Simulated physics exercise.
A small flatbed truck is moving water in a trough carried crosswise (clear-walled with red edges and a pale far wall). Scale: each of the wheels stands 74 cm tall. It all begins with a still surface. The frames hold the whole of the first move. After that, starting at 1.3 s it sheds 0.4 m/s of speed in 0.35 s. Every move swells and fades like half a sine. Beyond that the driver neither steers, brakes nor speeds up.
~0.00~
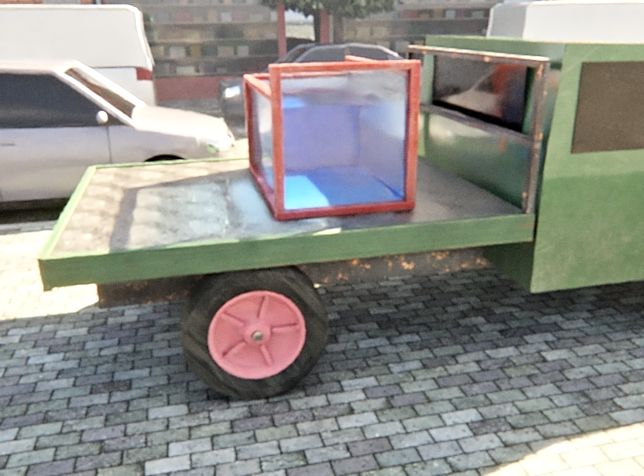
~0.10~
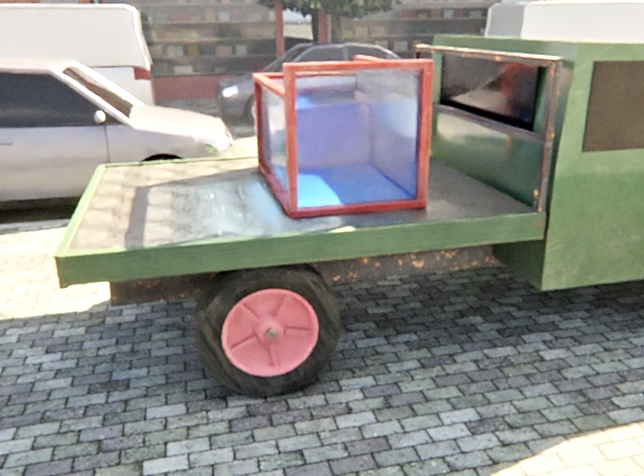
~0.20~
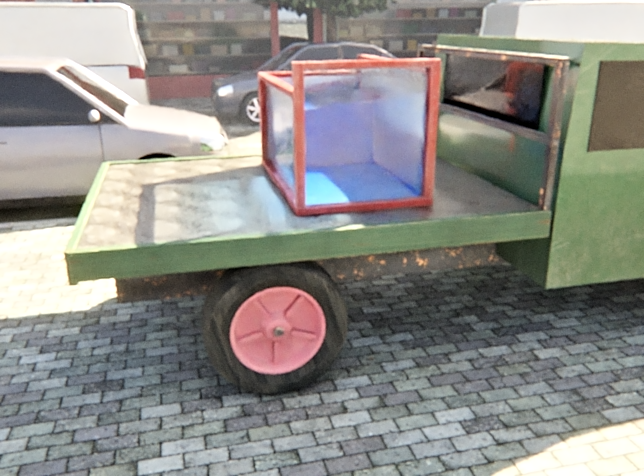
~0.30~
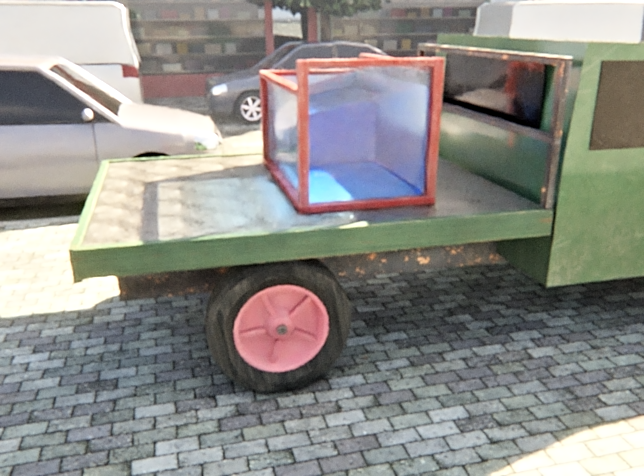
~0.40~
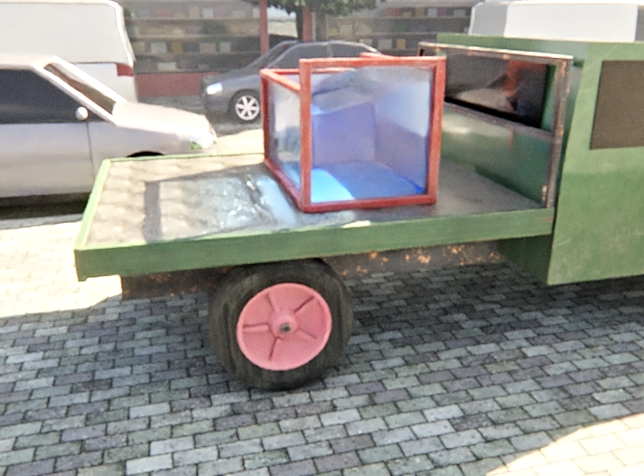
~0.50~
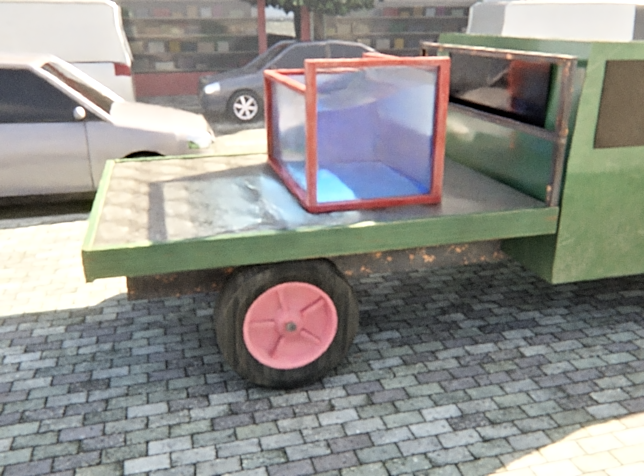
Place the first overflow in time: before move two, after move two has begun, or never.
Answer: Never.
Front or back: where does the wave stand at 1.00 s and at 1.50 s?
At the back, then the front.
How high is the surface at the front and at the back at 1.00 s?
Front 48 cm, back 56 cm.
By 1.00 s it stands 56 cm high behind and 49 cm in front; all of it is still inside.
By 1.50 s it stands 48 cm high behind and 56 cm in front; all of it is still inside.
By 2.20 s it stands 52 cm high behind and 52 cm in front; all of it is still inside.
By 4.64 s all of it is still inside.
